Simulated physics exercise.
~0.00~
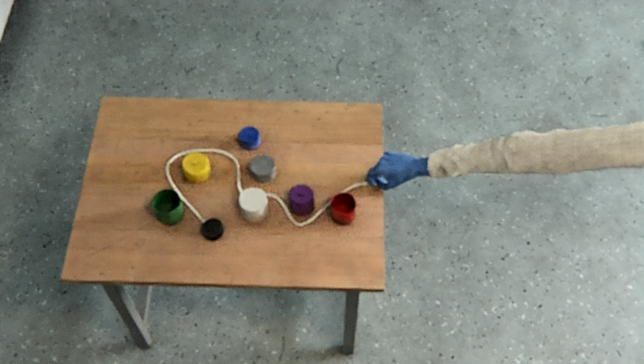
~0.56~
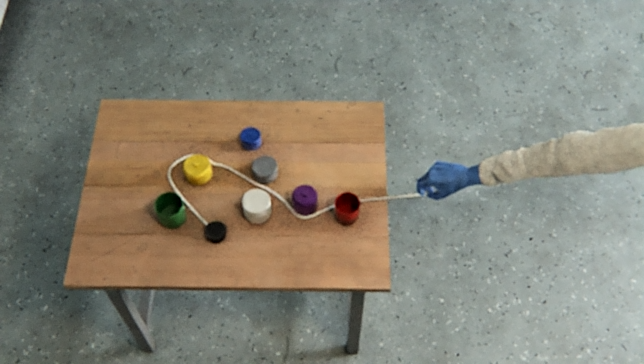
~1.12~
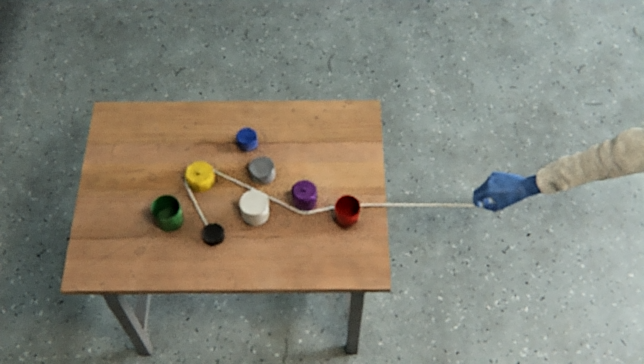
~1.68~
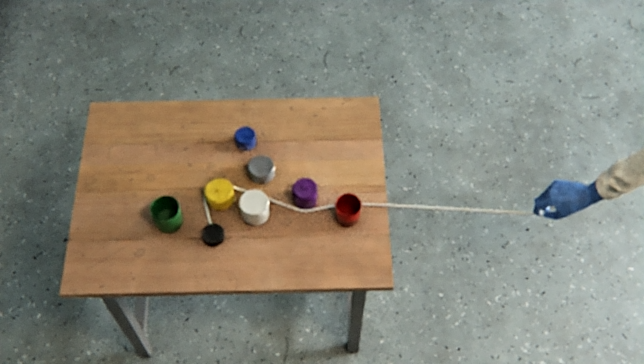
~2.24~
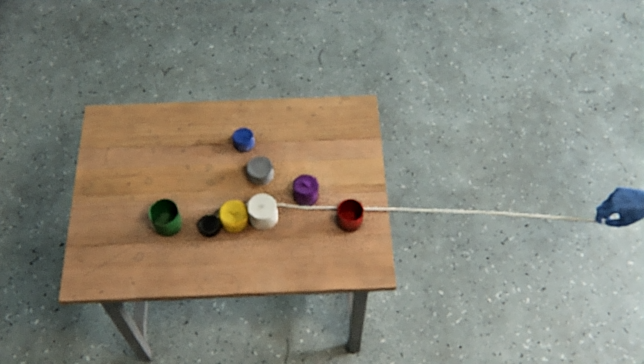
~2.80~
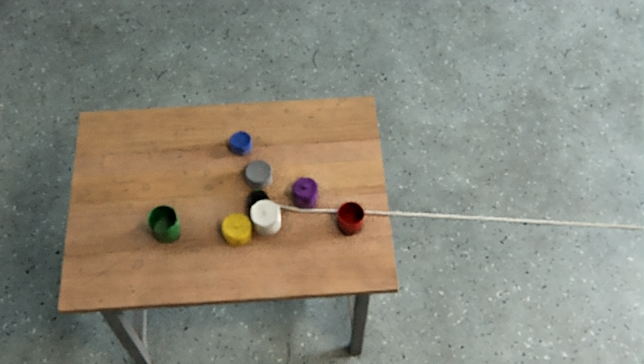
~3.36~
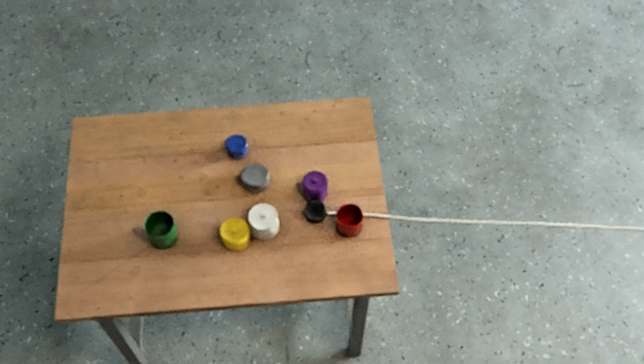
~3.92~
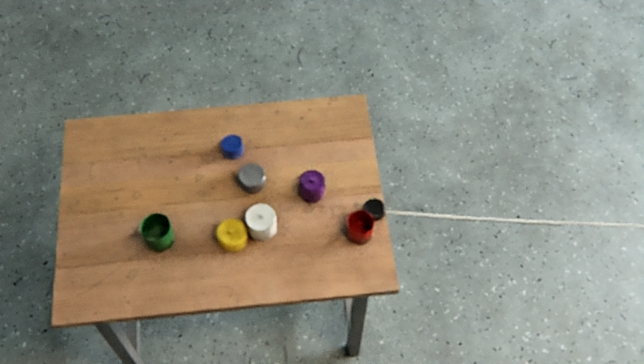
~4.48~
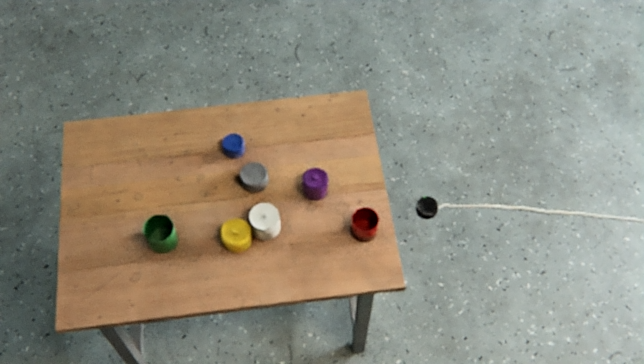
A small black puck stayed put as a gloved hand pulled its white cord rightward, dragging a yellow pot toward a white tub, then slid between the containers, nudged the purple and red ones, and left the table's right edge, with nothing toppled.
